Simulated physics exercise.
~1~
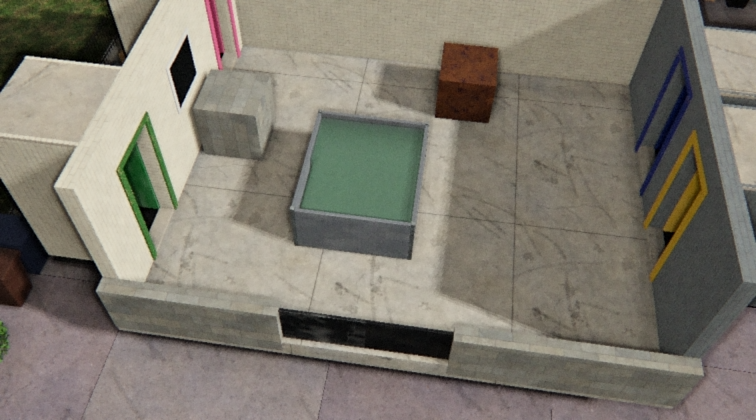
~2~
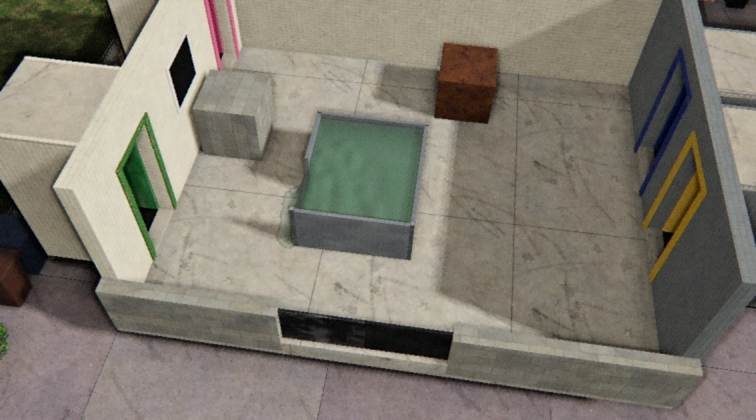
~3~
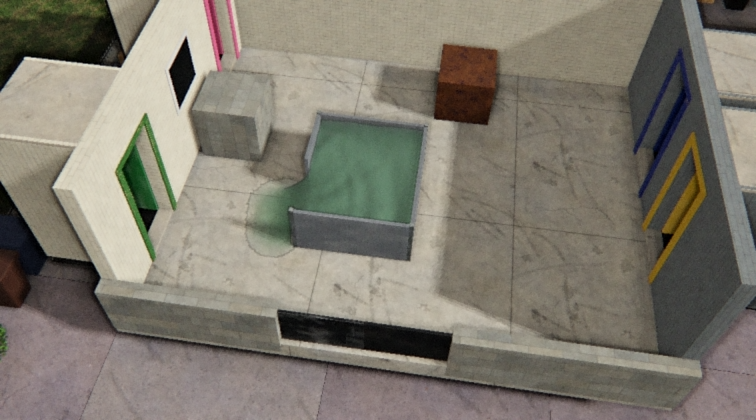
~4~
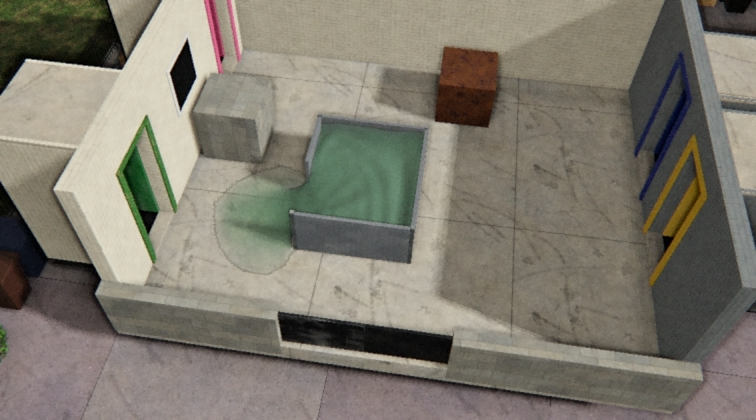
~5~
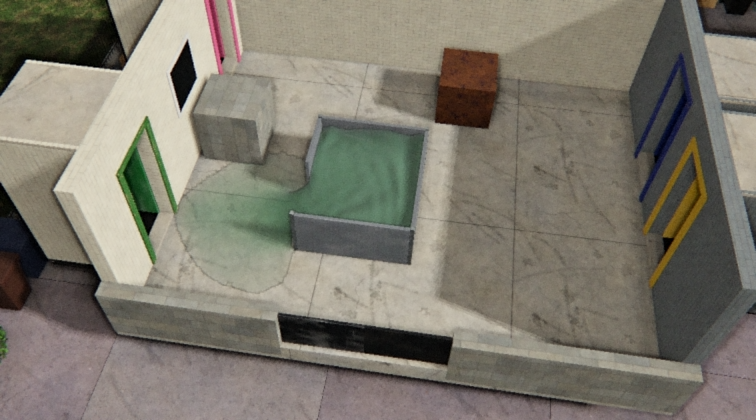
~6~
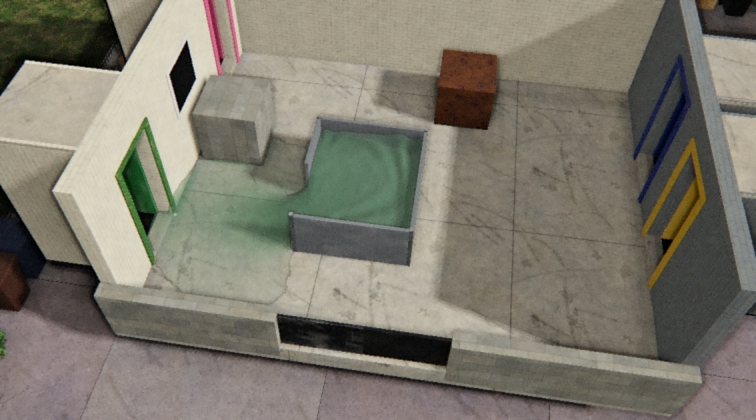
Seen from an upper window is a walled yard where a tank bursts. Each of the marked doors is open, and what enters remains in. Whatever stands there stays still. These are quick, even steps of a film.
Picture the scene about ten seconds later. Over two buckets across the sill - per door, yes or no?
Green door yes, yellow door no, pink door no, blue door no.
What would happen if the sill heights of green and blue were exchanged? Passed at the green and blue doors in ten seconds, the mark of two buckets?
To sum up, the green door breaks past the limit while the blue door never reaches the limit.
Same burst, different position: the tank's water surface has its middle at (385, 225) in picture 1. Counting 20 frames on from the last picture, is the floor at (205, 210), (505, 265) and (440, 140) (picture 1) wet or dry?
Going through them in that order: Waterlogged, still bare and still bare.
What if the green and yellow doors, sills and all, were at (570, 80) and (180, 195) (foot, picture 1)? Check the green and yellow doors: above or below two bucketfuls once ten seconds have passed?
Check - green door: Comes out below; yellow door: Comes out above.
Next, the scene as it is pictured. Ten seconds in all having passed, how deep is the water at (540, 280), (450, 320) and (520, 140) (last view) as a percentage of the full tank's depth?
About 2, 6 and 0 percent, in that order.
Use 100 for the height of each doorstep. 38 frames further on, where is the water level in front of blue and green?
I'd put it at close to 0 and 460 per cent.
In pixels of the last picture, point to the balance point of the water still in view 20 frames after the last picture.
About (285, 213) in the last view.
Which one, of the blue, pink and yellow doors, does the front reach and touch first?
That would be the door marked pink.
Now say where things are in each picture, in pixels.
The first frame shows the tank at (363, 168) is whole and still.
In the second frame, water pours out at (304, 205) and has run to a hidden place.
In the third frame, the front is at (262, 190), out from the gap at (304, 209).
In the fourth frame, the front is at (225, 199), out from the gap at (304, 212).
In the fifth frame, the front is at (180, 212), out from the gap at (304, 213).
In the sixth frame, water pours out at (303, 214) and has run to (151, 232).
A moment on, water covers 15 % of the floor; the green door far over two buckets in, the yellow door not reached, the pink door not reached, the blue door not reached.
Next, water covers 20 % of the floor; the green door far over two buckets in, the yellow door not reached, the pink door wet at the sill, nothing in, the blue door not reached.
Then, water covers 35 % of the floor; the green door far over two buckets in, the yellow door not reached, the pink door wet at the sill, nothing in, the blue door not reached.
Later, water covers 55 % of the floor; the green door far over two buckets in, the yellow door not reached, the pink door wet at the sill, nothing in, the blue door not reached.
In the end, water covers 75 % of the floor; the green door far over two buckets in, the yellow door wet at the sill, nothing in, the pink door wet at the sill, nothing in, the blue door wet at the sill, nothing in.
